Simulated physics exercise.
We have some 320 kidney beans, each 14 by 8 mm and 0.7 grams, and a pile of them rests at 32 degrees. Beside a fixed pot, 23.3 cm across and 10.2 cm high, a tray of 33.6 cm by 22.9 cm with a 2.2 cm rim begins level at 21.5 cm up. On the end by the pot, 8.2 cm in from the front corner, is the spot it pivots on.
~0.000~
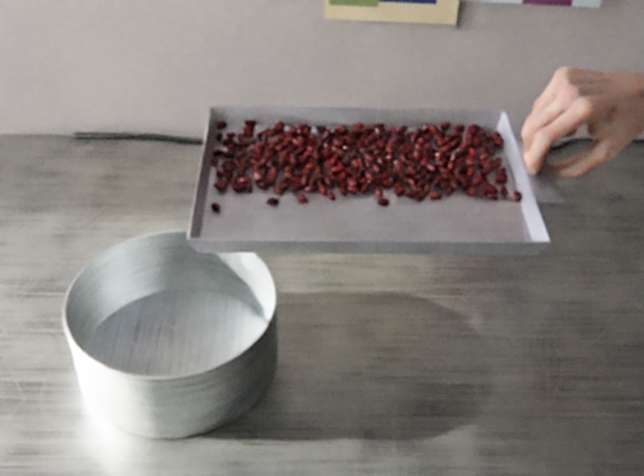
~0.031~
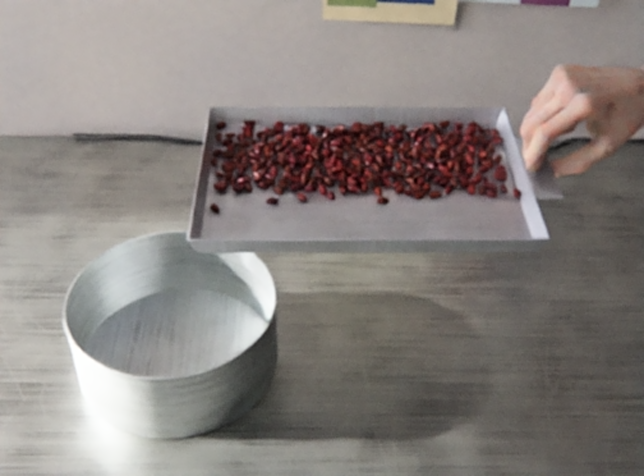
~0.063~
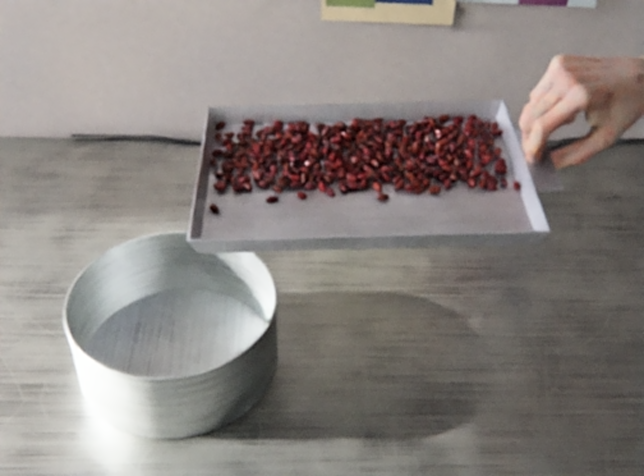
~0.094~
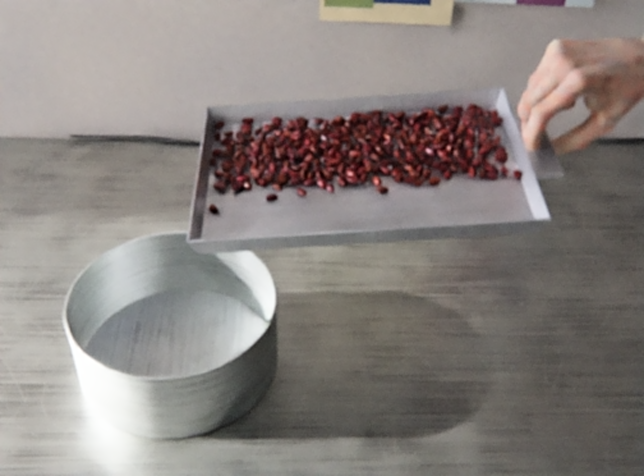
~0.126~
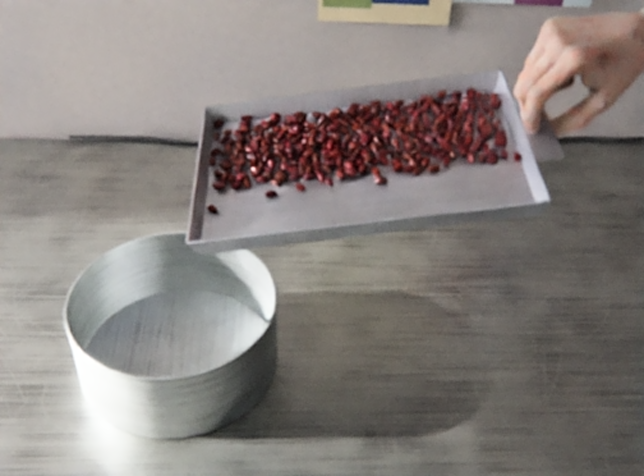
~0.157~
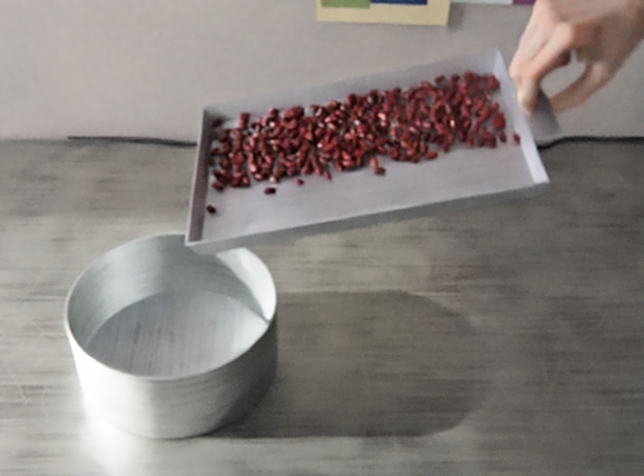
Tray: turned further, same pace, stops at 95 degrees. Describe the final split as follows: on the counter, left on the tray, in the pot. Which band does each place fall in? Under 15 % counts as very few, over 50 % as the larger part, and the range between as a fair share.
Counter: A fair share. Tray: Very few. Pot: The larger part.
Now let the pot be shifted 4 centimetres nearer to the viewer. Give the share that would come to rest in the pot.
Near 55 per cent in that case.
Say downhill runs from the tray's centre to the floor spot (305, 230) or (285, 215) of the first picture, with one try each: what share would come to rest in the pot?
Approximately 75 percent, then 95 percent.
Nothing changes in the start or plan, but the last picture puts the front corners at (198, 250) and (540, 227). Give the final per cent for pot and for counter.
You'd end with pot at 50 and counter at 45.
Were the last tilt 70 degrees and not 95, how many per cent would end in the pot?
Around 60 per cent, then.
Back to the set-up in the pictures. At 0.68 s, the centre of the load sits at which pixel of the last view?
At that moment the load's centre is around (167, 184).
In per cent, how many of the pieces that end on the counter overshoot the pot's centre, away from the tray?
I'd put it close to 90 per cent.
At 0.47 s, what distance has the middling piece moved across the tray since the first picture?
Displacement on the tray: About 5 cm.
Then, at 0.47 s, tilt 53 degrees; the tray holds 100 %, the pot 0 %.
After 0.68 s, tilt 80 degrees; the tray holds 60 %, the pot 0 %.
Then, at 1.00 s, tilt 95 degrees; the tray holds 0 %, the pot 70 %.
In the end, at 2.4 s, counter 30 %, tray 0 %, pot 70 %.
